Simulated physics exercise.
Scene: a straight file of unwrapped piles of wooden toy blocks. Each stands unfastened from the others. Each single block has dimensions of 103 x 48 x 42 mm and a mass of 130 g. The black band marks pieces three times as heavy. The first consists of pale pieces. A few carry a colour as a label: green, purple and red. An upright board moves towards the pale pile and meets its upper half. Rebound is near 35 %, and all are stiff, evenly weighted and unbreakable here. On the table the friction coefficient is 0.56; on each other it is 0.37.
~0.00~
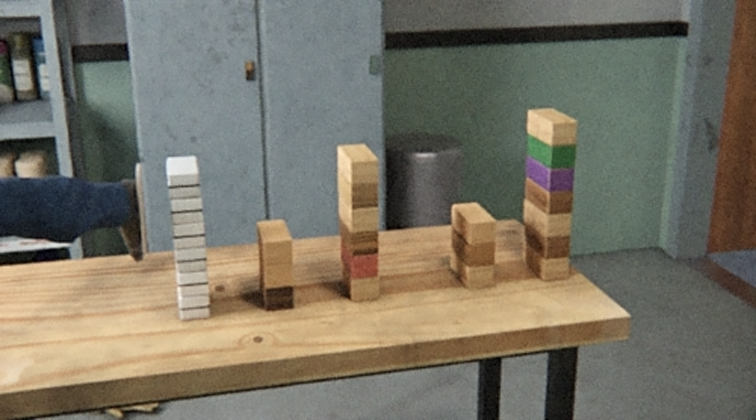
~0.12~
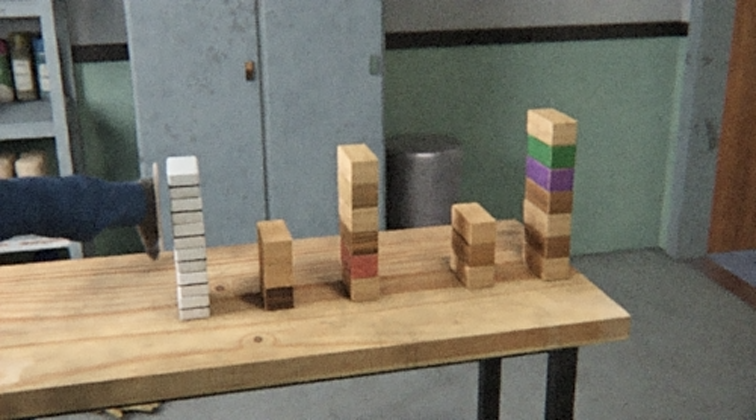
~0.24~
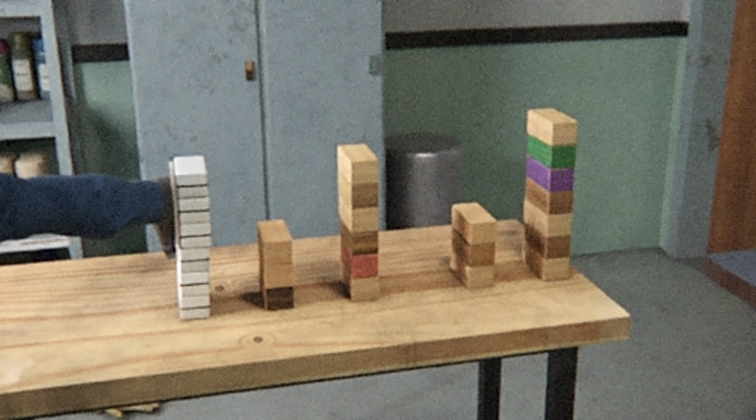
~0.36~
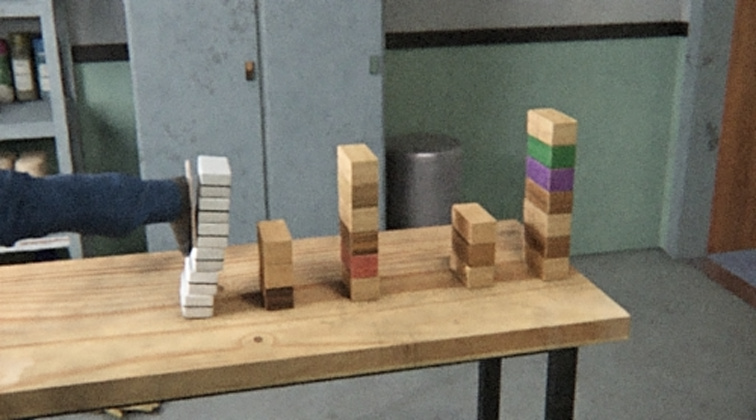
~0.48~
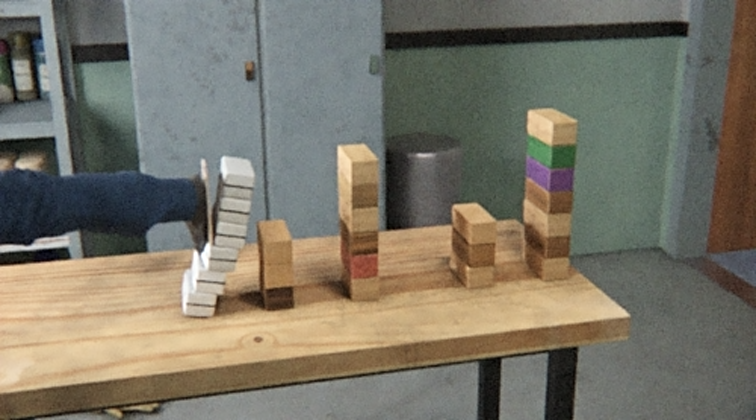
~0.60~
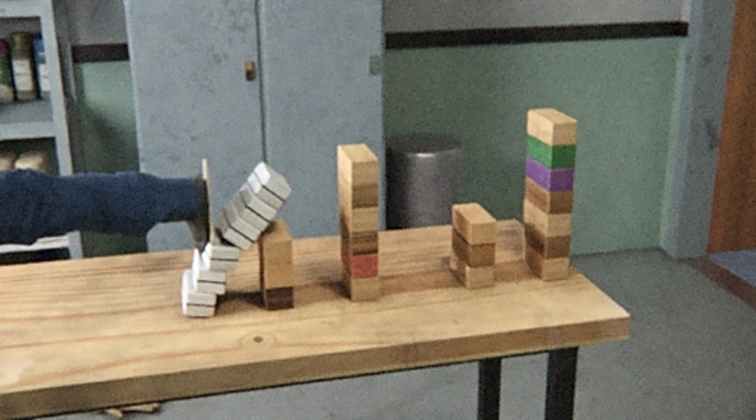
In this clip, a sleeved arm moves an upright board rightward into the upper half of a pale block pile on a wooden table; the pile bends and leans steeply right, while the four other block piles stay still.
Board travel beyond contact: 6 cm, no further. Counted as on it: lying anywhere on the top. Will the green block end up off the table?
No, it is still on the table.
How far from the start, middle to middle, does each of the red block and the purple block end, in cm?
Distance from start in cm - red 10, purple 0.
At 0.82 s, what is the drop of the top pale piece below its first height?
Roughly 20 cm lower.
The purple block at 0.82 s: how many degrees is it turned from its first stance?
Some 0 degrees.
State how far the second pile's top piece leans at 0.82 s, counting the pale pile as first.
I'd put it close to 10° from upright.
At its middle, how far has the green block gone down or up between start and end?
Looks like it winds up about 0 centimetres lower.
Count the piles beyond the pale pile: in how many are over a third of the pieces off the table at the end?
The total is 0.
Around 0.82 s, 3 of the pale pile down; none of the 19 other blocks off the table, 8 disturbed; green block unmoved; red block displaced 13 mm.
Around 1.20 s, 3 of the pale pile down; none of the 19 other blocks off the table, 8 disturbed; green block unmoved; red block tipped 39°.
Finally (1.8 s), 3 of the pale pile down; none of the 19 other blocks off the table, 10 disturbed; green block unmoved; red block on its side; purple block unmoved. Seen by the last camera, middles, green block near (551, 150), red block near (409, 274).
